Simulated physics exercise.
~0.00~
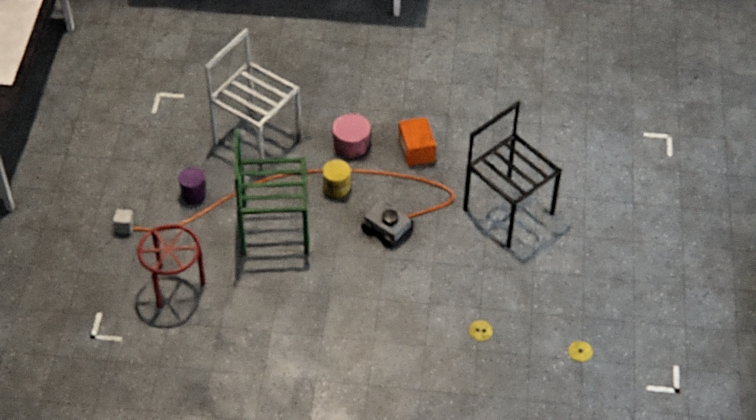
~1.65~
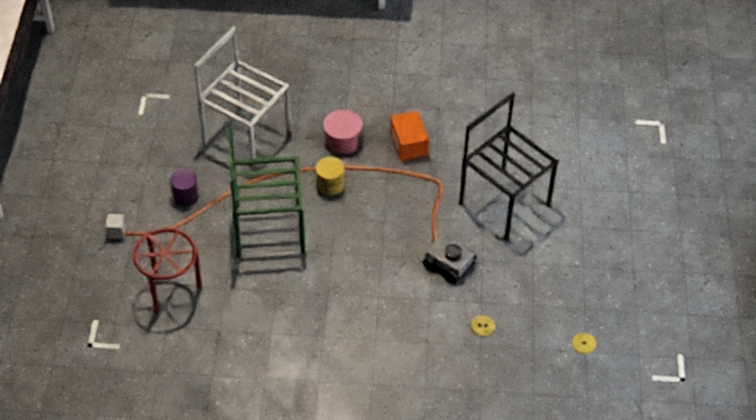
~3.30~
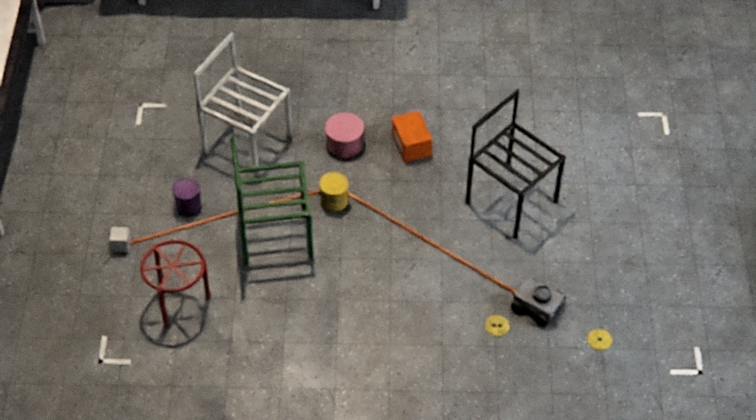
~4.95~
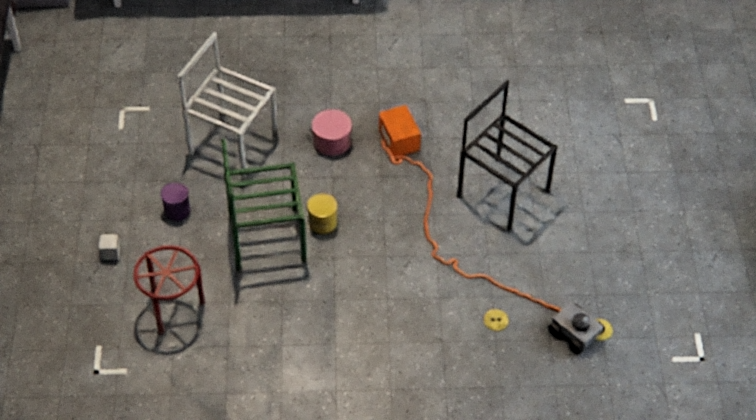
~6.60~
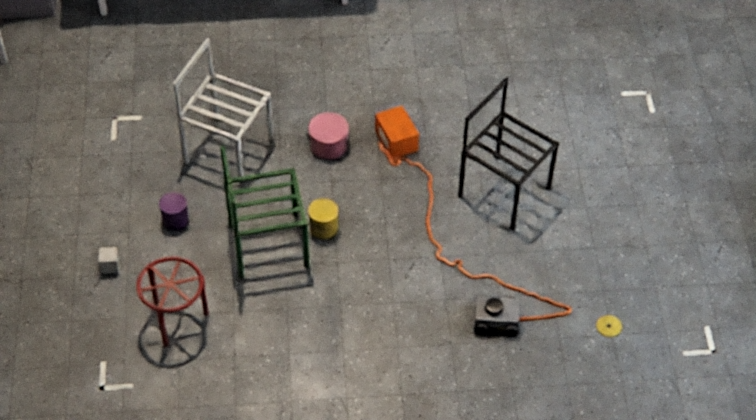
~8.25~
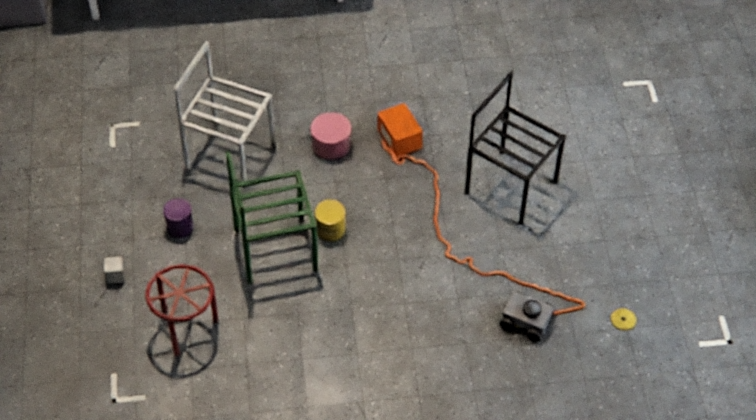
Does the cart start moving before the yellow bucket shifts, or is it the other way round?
The cart starts moving first, heading right and toward the viewer. The yellow bucket shifts only afterwards, once the orange lead is drawn tight against it.
